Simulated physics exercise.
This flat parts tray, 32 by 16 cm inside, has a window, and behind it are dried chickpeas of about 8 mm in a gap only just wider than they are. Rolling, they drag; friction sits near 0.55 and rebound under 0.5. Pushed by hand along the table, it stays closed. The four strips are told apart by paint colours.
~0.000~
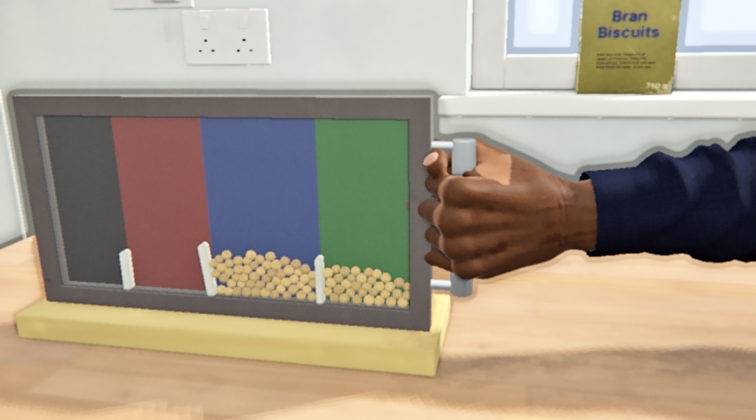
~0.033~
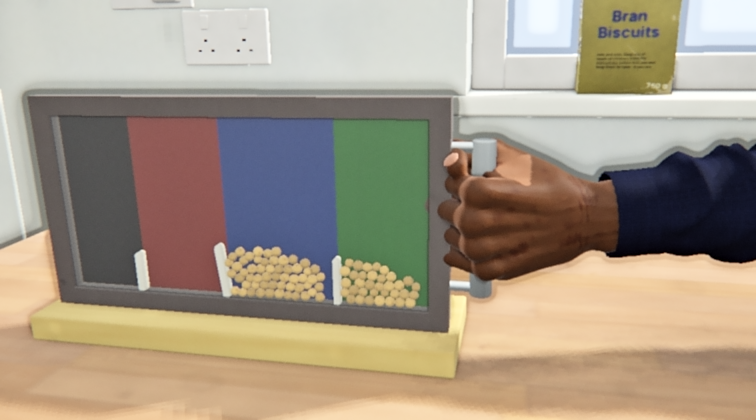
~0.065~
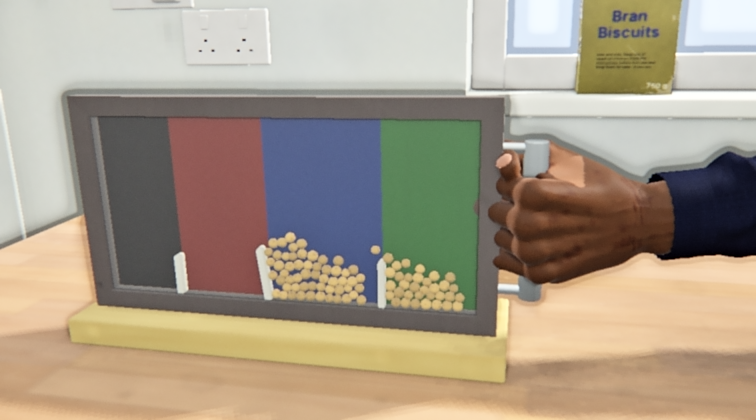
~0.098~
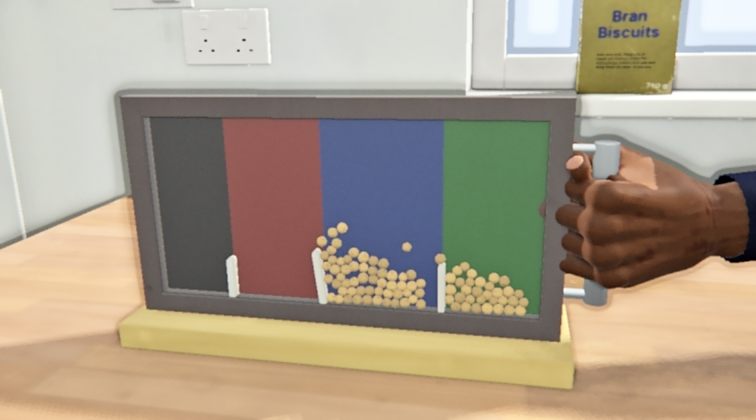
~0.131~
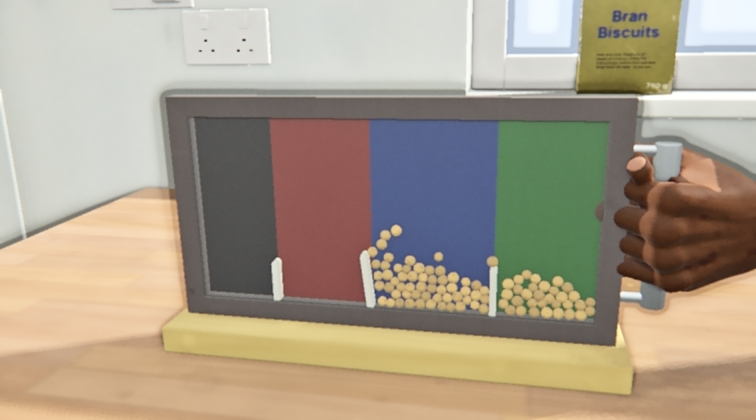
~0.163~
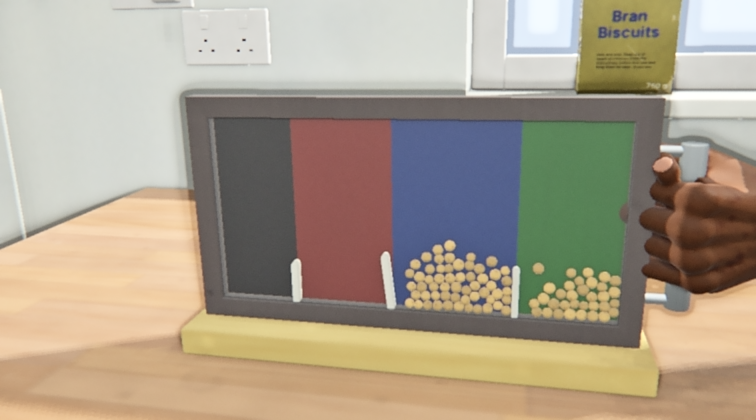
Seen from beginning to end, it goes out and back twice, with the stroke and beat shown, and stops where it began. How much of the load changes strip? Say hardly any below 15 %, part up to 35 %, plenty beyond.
By the end, the answer is an in-between share.
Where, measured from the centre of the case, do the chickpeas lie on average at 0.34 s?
Right by about 7 cm and below by about 5 cm.
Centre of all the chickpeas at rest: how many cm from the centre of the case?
The middle sits around 3 cm right of it and 6 cm below it.
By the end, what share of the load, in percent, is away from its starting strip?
About 30 %.
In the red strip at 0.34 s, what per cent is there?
Share: Some 0 %.
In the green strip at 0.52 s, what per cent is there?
About 35 % of the load.
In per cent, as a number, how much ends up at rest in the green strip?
My estimate is some 35 in a hundred.
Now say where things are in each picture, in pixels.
In the first frame, at its start; about 90 chickpeas; chickpeas centred (301, 281); top one (251, 255); red (157, 140), blue (258, 142), green (363, 144), black (80, 139).
In the second frame, 1 cm to the right; chickpeas centred (312, 280); top one (276, 252).
In the third frame, 5 cm to the right; chickpeas centred (352, 280); top one (290, 238); wall ends (382, 263), (261, 249), (179, 257).
In the fourth frame, 10 cm to the right; chickpeas centred (409, 283); top one (342, 228).
In the fifth frame, 14 cm to the right; chickpeas centred (467, 289); top one (396, 231).
In the sixth frame, 16 cm to the right; chickpeas centred (501, 289); top one (450, 246); red (340, 144), blue (455, 146), green (576, 149), black (253, 142).
After 0.34 s, it is at its start; the chickpeas' middle is 7 cm right of and 5 cm below the centre; blue 50 %, green 50 %; 10 % have changed strip.
After 0.52 s, it is 15 cm to the right; the chickpeas' middle is 5 cm right of and 6 cm below the centre; red 10 %, blue 45 %, green 35 %, black 10 %; 25 % have changed strip.
After 0.67 s, it is at its start; the chickpeas' middle is 4 cm right of and 6 cm below the centre; red 10 %, blue 35 %, green 45 %, black 10 %; 35 % have changed strip.
All still by 1.4 s, it is at its start; red 10 %, blue 45 %, green 35 %, black 10 %; 30 % have changed strip.
